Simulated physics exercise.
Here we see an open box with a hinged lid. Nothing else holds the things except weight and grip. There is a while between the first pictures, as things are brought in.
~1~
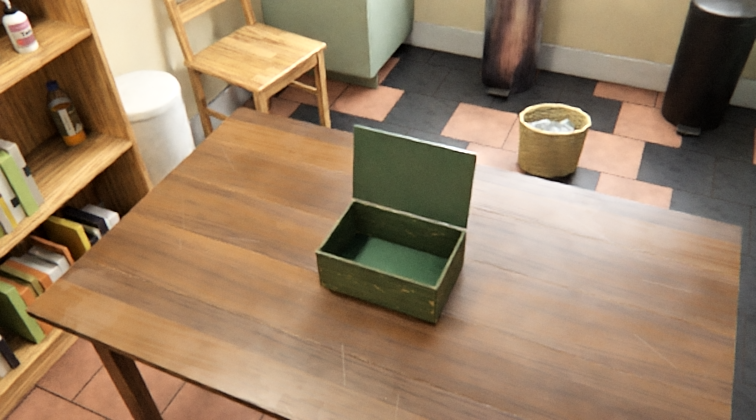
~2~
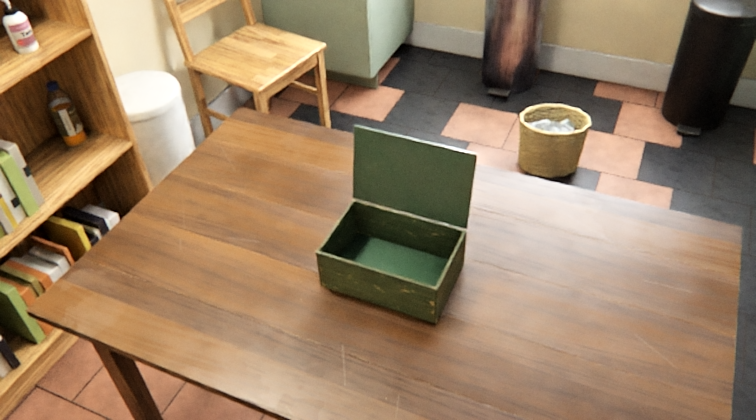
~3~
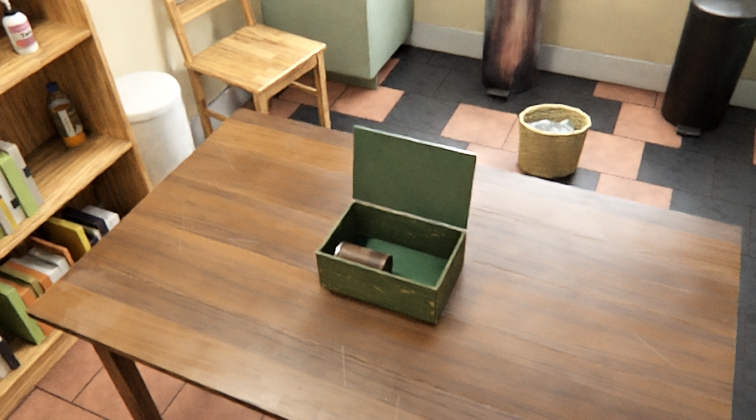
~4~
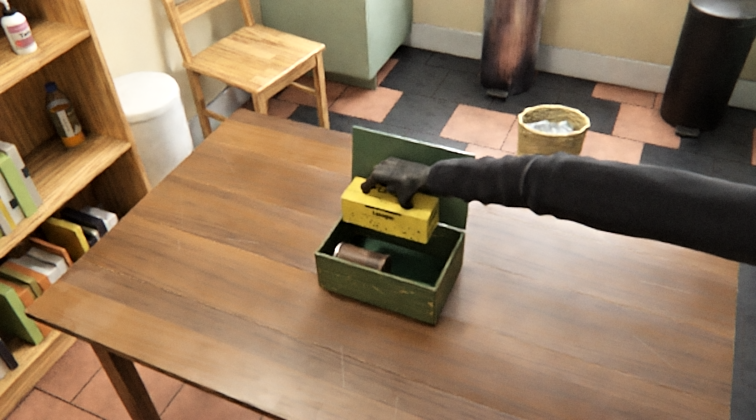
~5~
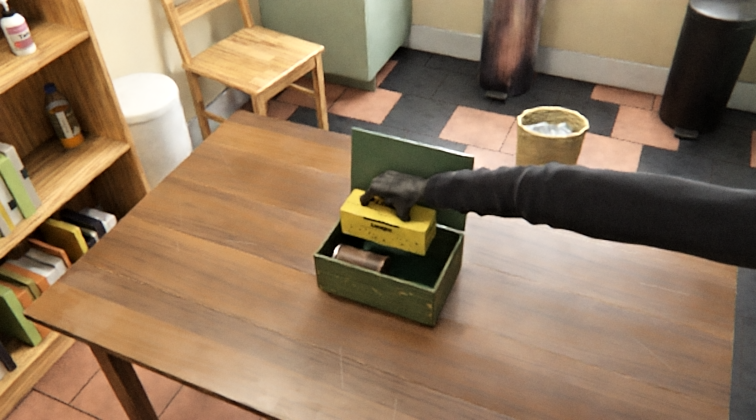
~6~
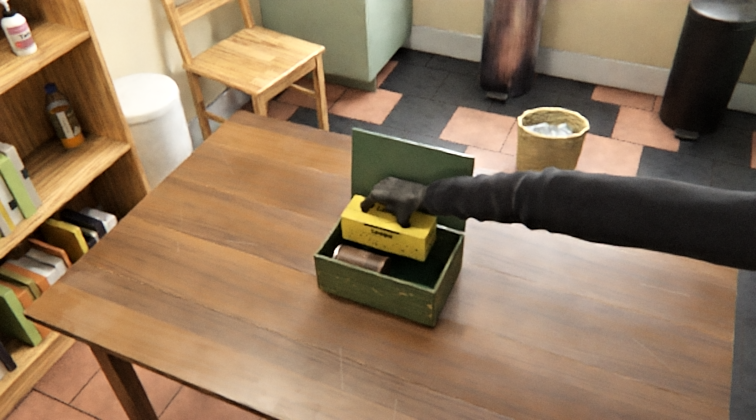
We see an open green box with a hinged lid on a wooden table, empty until a brown cylindrical object appears inside; then a dark-sleeved, gloved arm from the right holds a yellow carton over it, lowering it slightly.
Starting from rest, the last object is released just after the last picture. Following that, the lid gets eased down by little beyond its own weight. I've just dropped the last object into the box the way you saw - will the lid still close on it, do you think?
Yes, it will close.
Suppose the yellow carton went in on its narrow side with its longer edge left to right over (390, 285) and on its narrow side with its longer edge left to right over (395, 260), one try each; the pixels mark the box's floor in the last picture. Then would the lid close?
In the first case it gets propped open; in the second case it comes fully down.
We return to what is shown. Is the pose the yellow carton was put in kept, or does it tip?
By the end it has kept its angle.
Then, 0.90 s on from there, lid starting down; yellow carton shifted a little near (388, 250); brown tin shifted a little.
Then, 1.60 s on from there, lid 57° above the rim; yellow carton shifted a little near (388, 250); brown tin shifted a little.
Then, 2.00 s on from there, lid 12° above the rim; yellow carton shifted a little near (388, 250); brown tin shifted a little.
In the end, lid shut; moved from the start, yellow carton; brown tin unmoved. At the end, from the last picture's camera, yellow carton near (388, 250).
